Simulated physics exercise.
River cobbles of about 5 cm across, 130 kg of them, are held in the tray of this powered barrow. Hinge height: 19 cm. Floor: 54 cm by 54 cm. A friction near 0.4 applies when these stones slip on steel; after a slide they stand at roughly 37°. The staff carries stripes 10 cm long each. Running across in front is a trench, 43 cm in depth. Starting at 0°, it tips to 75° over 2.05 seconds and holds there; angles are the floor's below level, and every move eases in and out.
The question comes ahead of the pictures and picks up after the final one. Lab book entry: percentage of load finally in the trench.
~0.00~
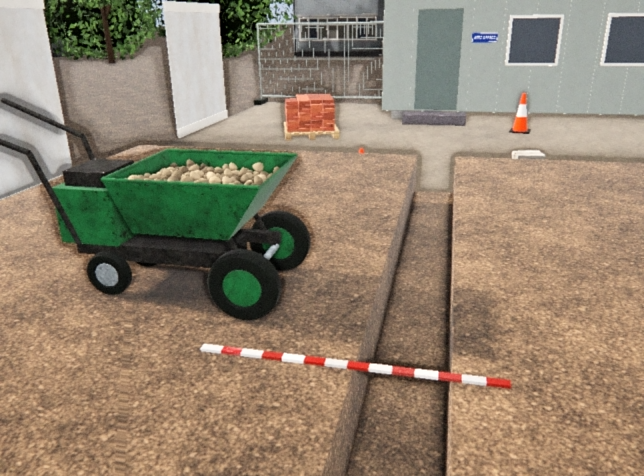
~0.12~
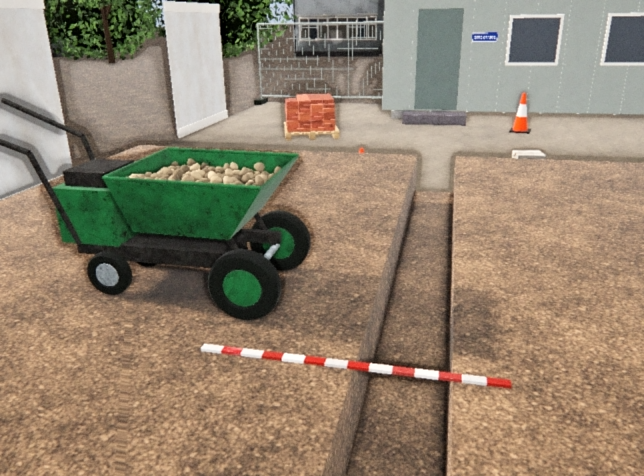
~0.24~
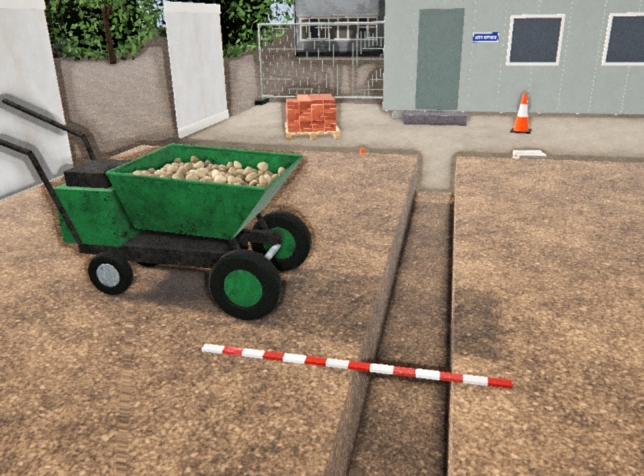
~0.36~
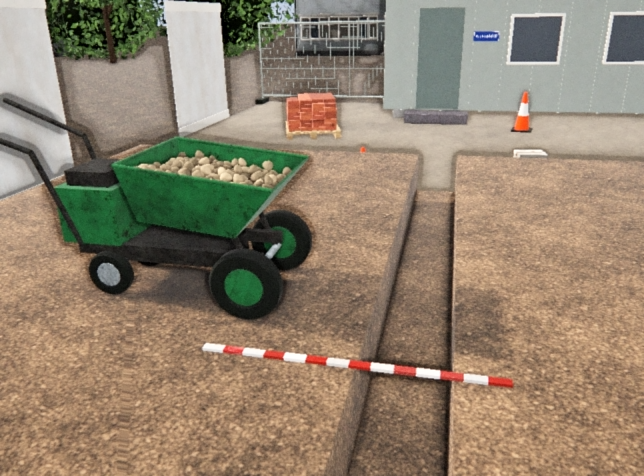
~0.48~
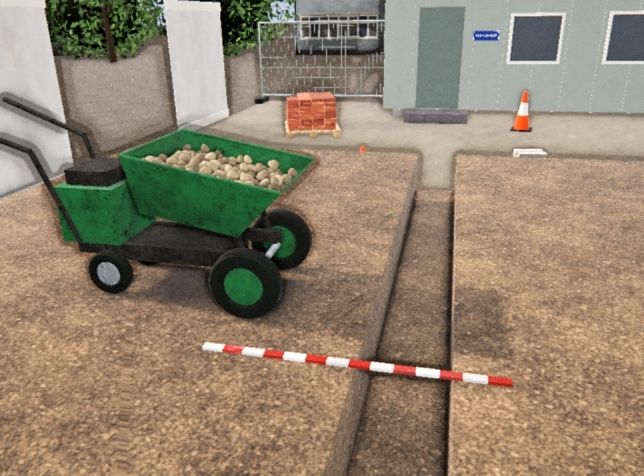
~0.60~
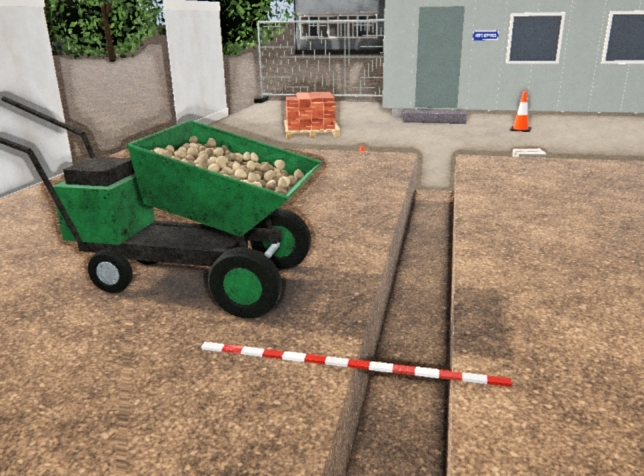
Approx. 100 percent.
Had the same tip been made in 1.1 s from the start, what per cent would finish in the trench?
About 100 percent, I'd say.
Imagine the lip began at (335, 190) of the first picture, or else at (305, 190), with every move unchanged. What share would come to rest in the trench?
It comes to about 50 and 80 in a hundred.
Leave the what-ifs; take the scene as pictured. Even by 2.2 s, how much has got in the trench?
About 60%.
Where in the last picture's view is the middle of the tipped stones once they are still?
Around (413, 358).
After 1.5 s the floor is at 63°; 100 % in the tray; the foremost stones are at (361, 239).
After 2.2 s the floor is at 75°; 40 % in the tray, 2 % short of the trench, 59 % in the trench; the foremost stones are at (445, 367).
After 2.5 s the floor is at 75°; 17 % in the tray, 1 % short of the trench, 81 % in the trench; the foremost stones are at (445, 363).
After 4.4 s the floor is at 75°; 0 % in the tray, 100 % in the trench; the foremost stones are at (445, 367).
